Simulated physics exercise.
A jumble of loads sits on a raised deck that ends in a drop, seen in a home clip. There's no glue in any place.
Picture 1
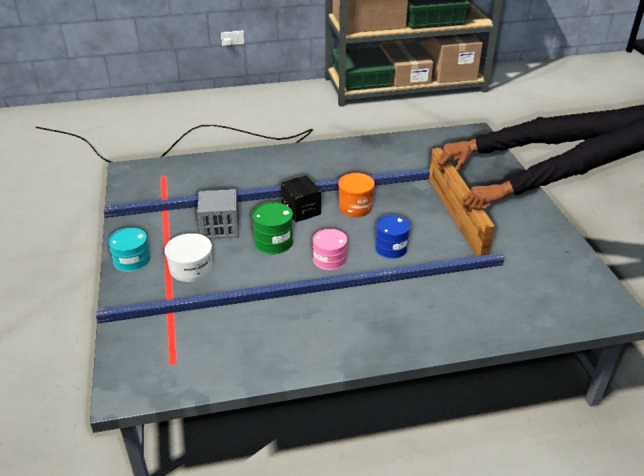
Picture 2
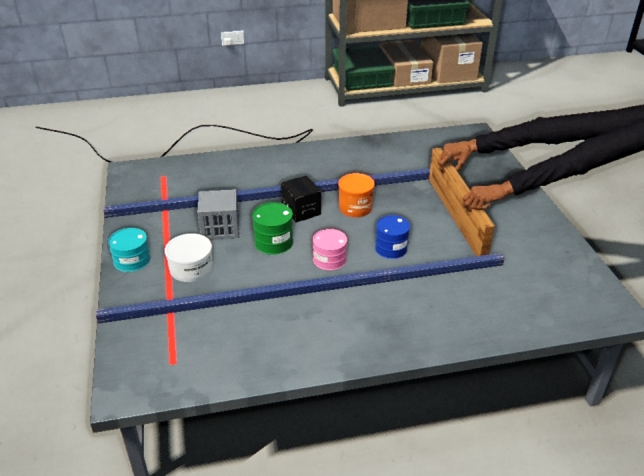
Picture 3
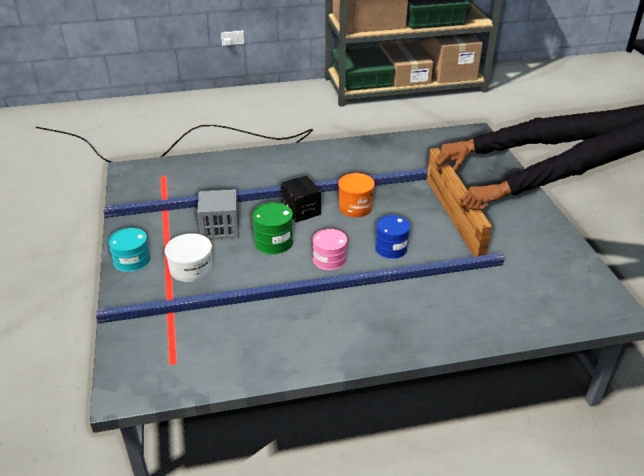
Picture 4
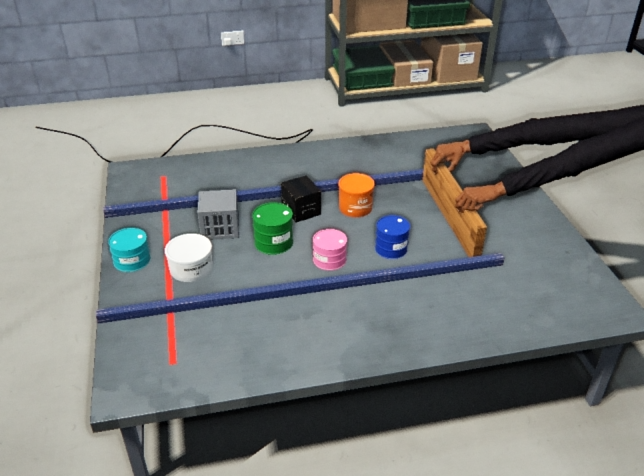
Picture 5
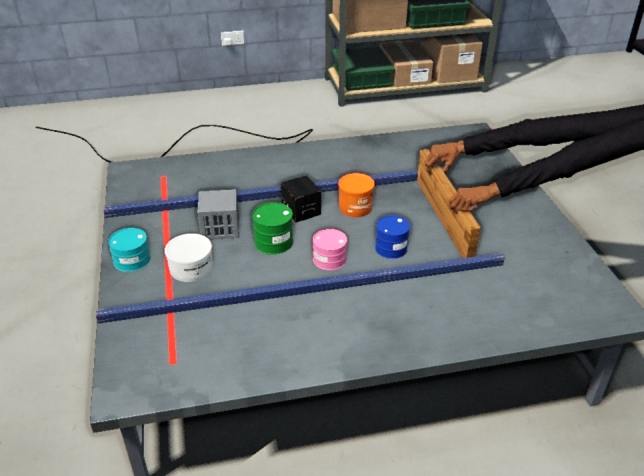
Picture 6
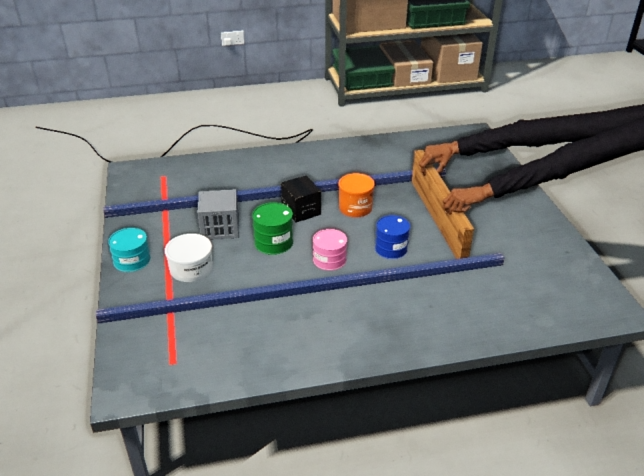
A wooden plank, gripped by two hands reaching in from the right, slides slowly a short way left across a grey table, seen from above at an angle by a still camera. Between two blue rails stand turquoise, white, green, pink, blue and orange containers, a grey crate and a black parcel. Red tape crosses the left side, and everything except the plank and arms stays still.
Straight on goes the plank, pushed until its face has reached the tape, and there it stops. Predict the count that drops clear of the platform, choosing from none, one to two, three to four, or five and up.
You'd find the ones that came down come in at a one or two here.
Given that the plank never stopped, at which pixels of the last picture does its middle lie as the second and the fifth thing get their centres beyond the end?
The middle is near (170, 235) first and near (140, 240) after.
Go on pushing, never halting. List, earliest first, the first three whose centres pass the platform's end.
Order, earliest first: The turquoise canister, next the grey crate, last the white pail.
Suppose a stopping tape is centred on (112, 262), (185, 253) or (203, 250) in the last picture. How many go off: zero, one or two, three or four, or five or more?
Result per tape, in order - five or over / either one or two / zero.
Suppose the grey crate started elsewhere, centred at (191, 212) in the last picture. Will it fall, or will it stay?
Outcome for the grey crate: It drops.
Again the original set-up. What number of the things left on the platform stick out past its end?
2 in all.
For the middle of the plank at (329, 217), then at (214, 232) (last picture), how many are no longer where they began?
So 4, and at the other place 8.
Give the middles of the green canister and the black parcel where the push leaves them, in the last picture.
First (145, 244), then (116, 217).
Soon after, none off yet; turquoise canister at rest near (130, 250); white pail at rest near (190, 258); grey crate at rest near (219, 215).
By the end, the number that fall off is one or two; fallen, grey crate and turquoise canister.
